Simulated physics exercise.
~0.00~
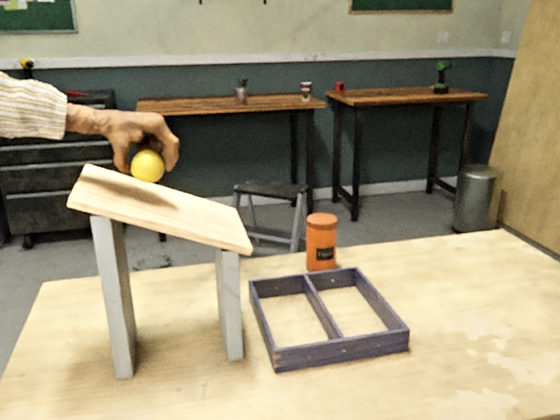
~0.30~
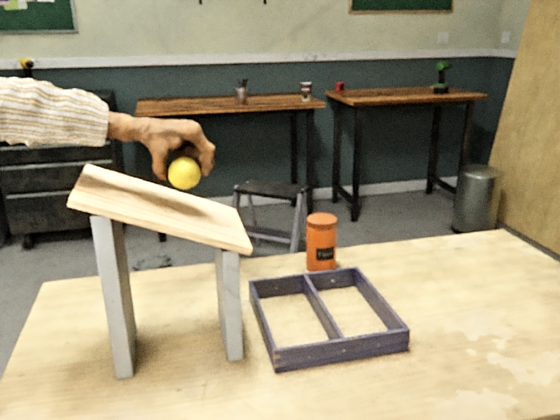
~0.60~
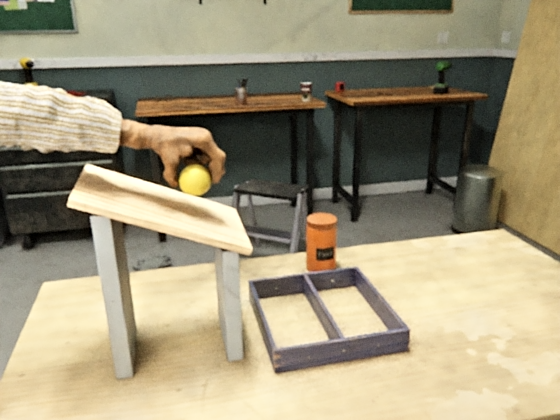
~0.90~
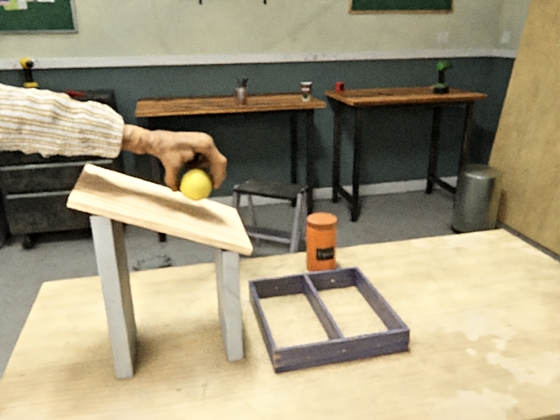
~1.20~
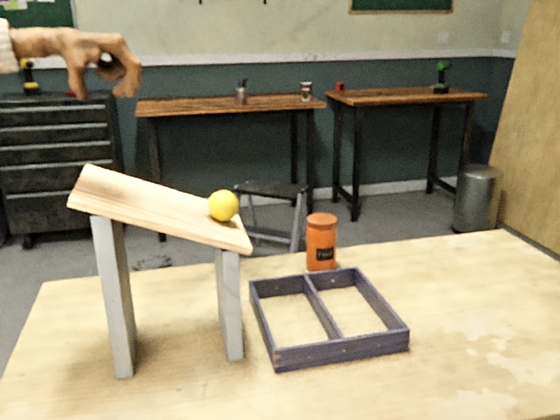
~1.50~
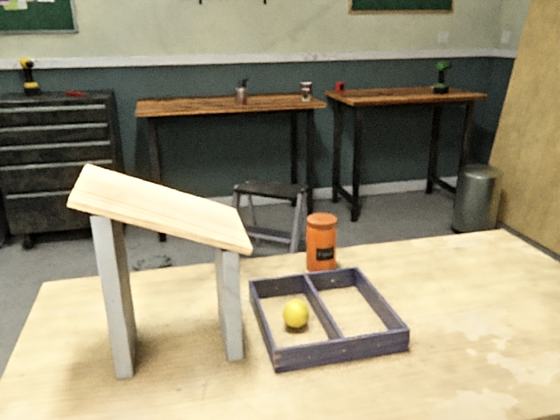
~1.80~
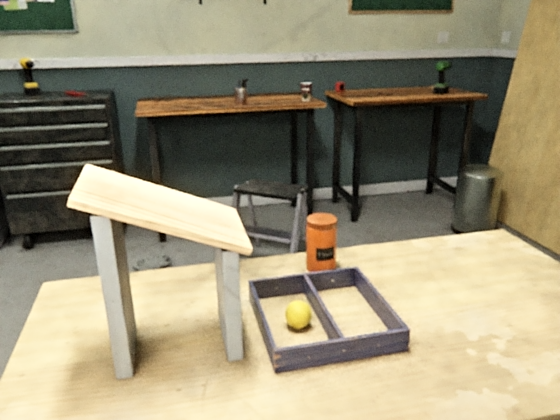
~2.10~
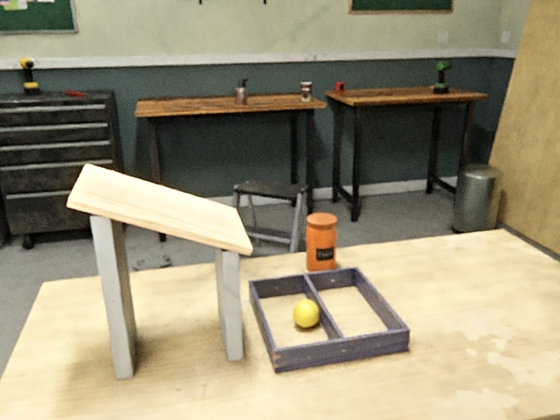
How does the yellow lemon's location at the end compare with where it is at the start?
At the start the yellow lemon is held in a hand above the upper part of the sloping board. At the end it is lower and farther right, inside the bay of the tray nearer the board.
